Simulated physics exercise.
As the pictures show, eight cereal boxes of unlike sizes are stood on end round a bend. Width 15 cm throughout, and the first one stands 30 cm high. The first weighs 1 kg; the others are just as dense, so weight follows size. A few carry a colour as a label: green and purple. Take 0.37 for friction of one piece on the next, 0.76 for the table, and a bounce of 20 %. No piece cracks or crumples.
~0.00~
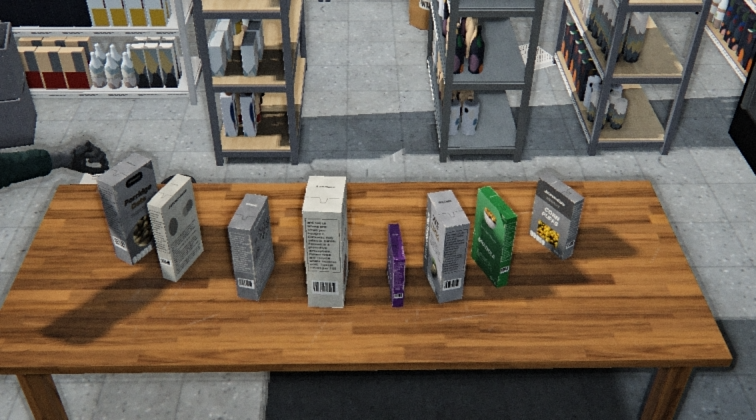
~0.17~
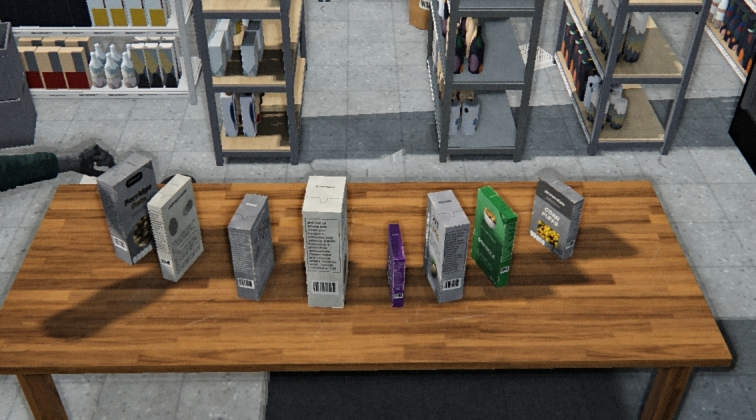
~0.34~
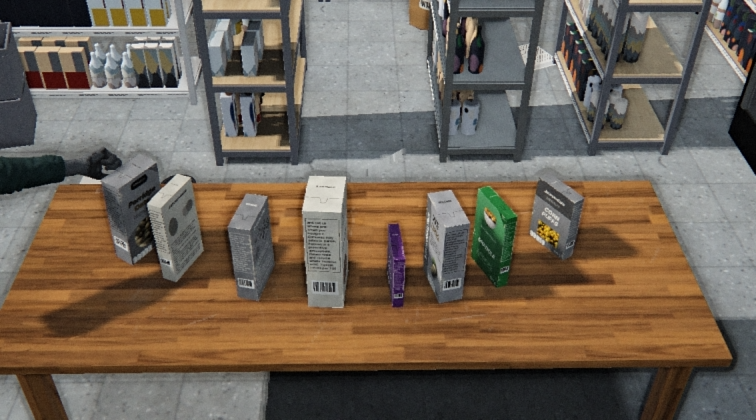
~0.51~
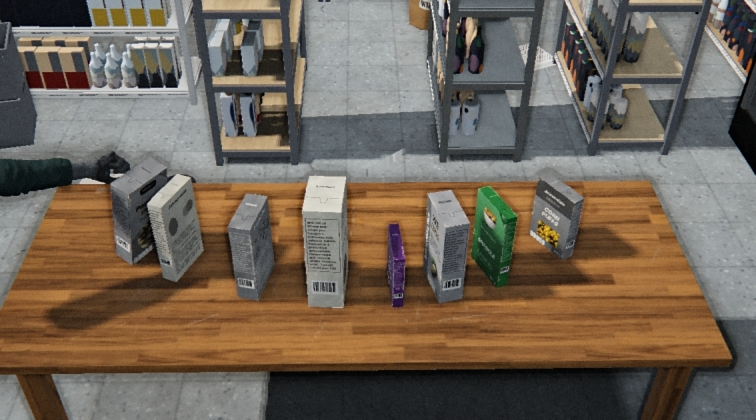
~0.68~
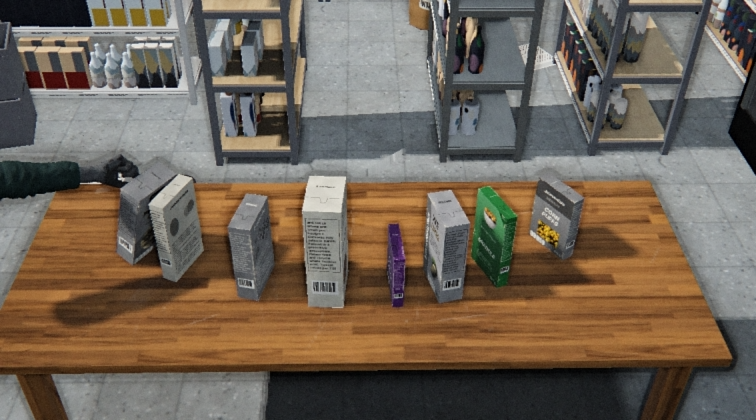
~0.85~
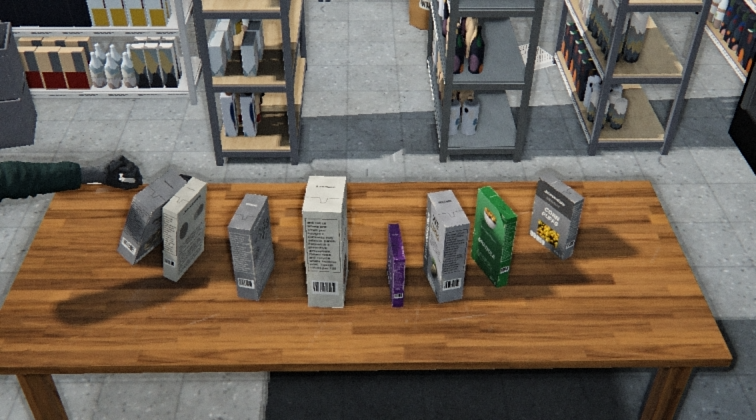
At first, eight upright boxes stand in a curve on a wooden table as a dark-gloved hand reaches in from the left. The hand pushes the leftmost grey box, which leans rightward against its pale neighbour, and then that one tilts slightly too, while the others, including the purple and green boxes, stay still.
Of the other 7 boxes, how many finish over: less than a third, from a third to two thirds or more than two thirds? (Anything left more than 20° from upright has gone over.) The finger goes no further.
Upwards of two thirds of them.
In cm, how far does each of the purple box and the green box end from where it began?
Purple 10, green 20.
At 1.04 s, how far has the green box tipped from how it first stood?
About 0°.
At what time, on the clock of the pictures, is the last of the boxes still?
At about 2.5 s.
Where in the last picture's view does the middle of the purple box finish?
Around (420, 274).
After 1.04 s, 1 of the 7 other boxes over.
After 1.54 s, 3 of the 7 other boxes over.
After 1.84 s, 6 of the 7 other boxes over; purple box 63° from how it stood; green box 27° from how it stood.
After 2.00 s, 7 of the 7 other boxes over; green box lying flat; purple box 67° from how it stood.
In the end (2.5 s), 7 of the 7 other boxes over; green box lying flat; purple box 69° from how it stood. That is 100 per cent. Not one is left standing. From the last view, middles, green box near (533, 256), purple box near (420, 274).
